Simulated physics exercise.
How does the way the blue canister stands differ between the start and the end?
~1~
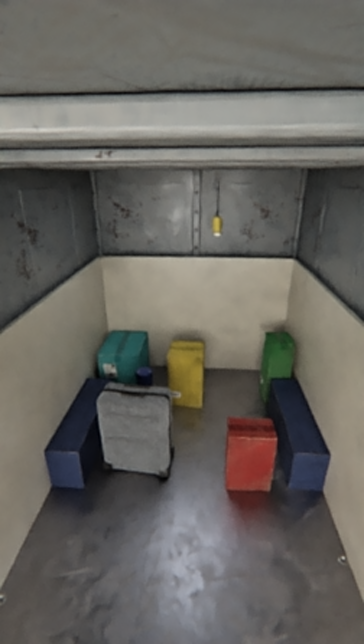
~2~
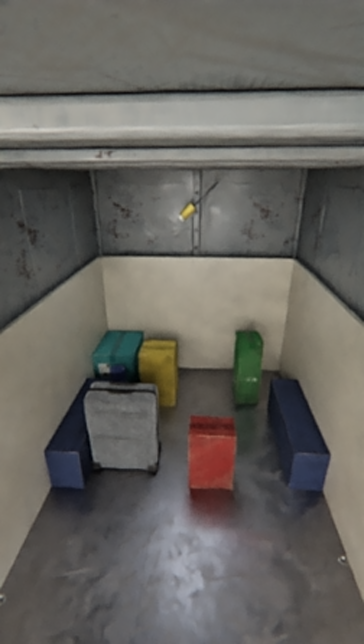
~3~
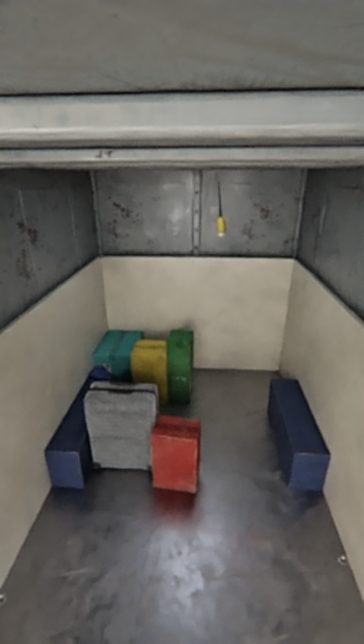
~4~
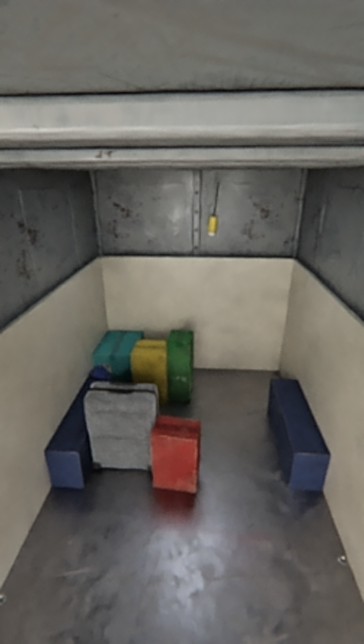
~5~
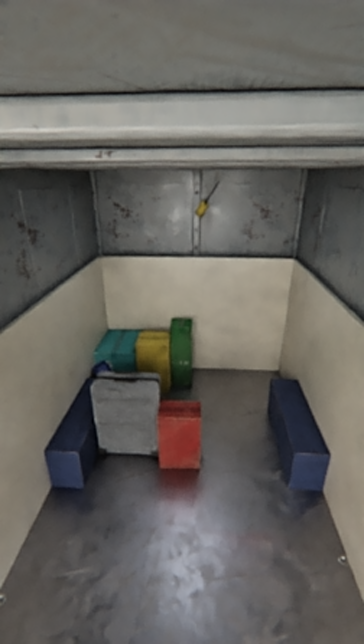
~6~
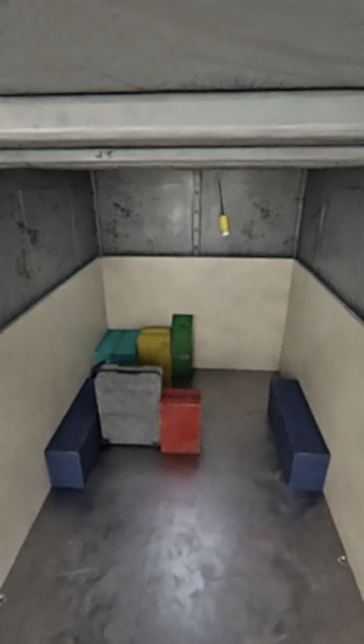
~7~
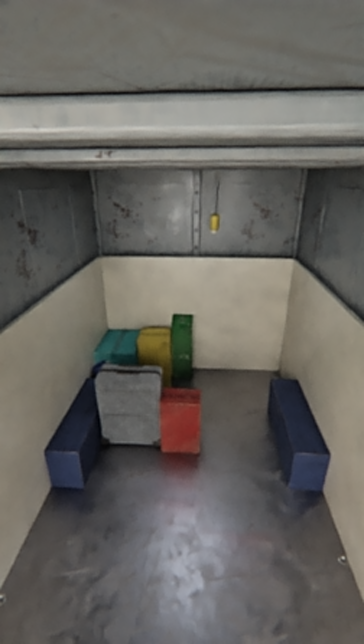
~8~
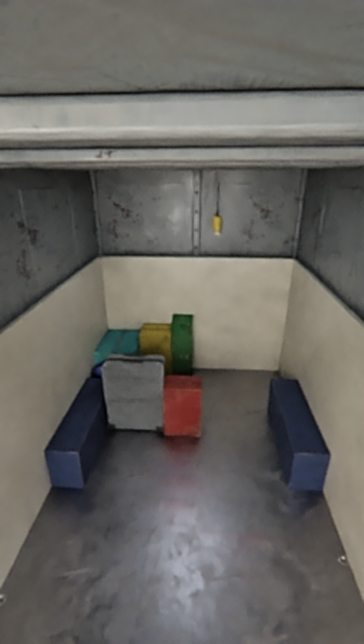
At the start the blue canister stands upright, but by the end it is leaning over at the left side of the load bay.
